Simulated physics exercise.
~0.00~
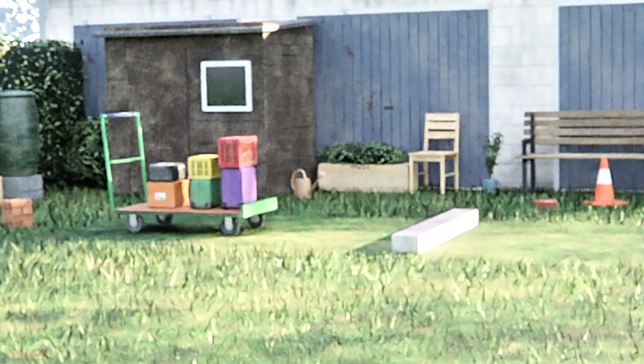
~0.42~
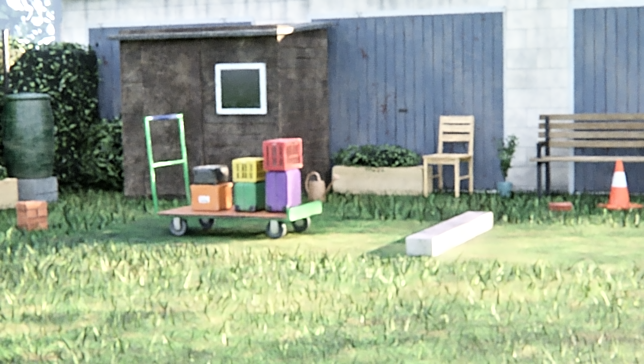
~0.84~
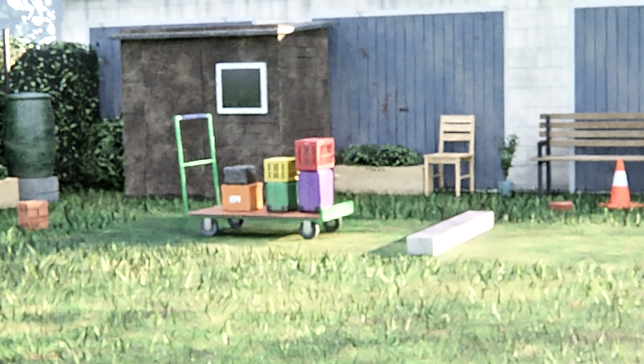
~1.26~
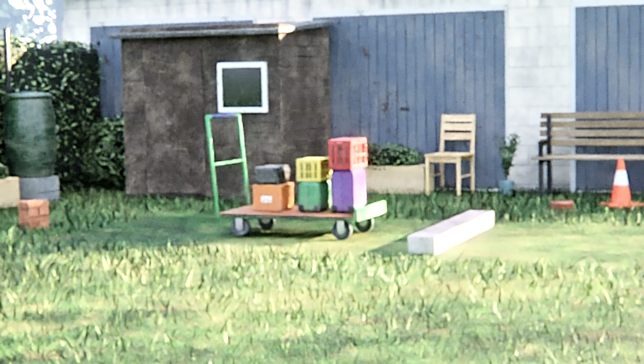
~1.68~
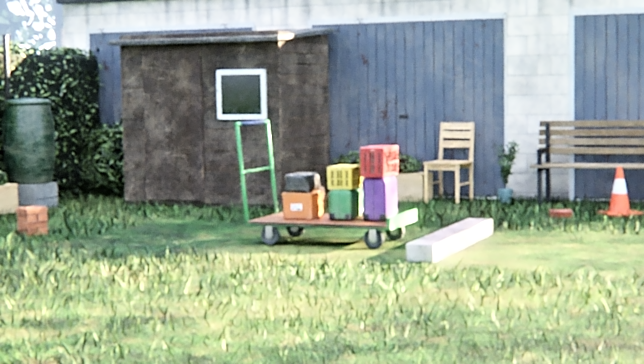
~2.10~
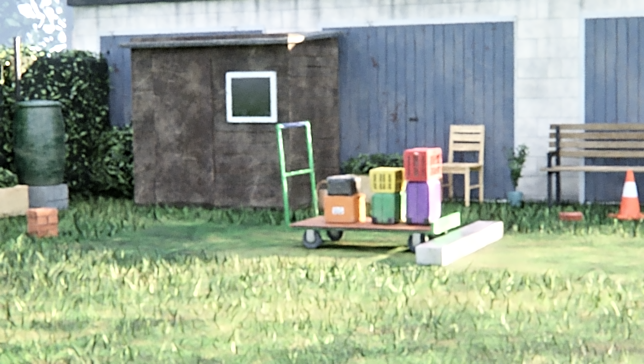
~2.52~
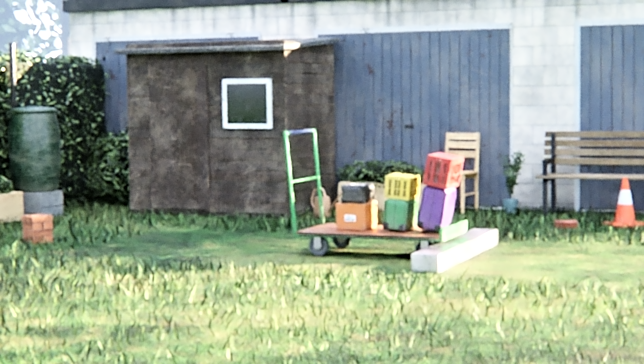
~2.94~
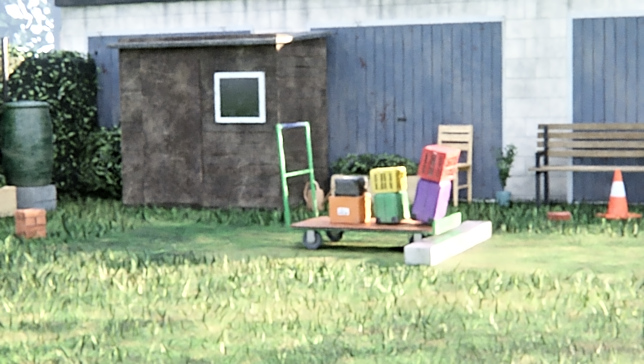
A trolley stacked with colourful crates and cases rolled right across the grass until it met a pale kerb and stopped, whereupon the purple suitcase and the red crate on top of it tipped forward, ending up leaning but still aboard.
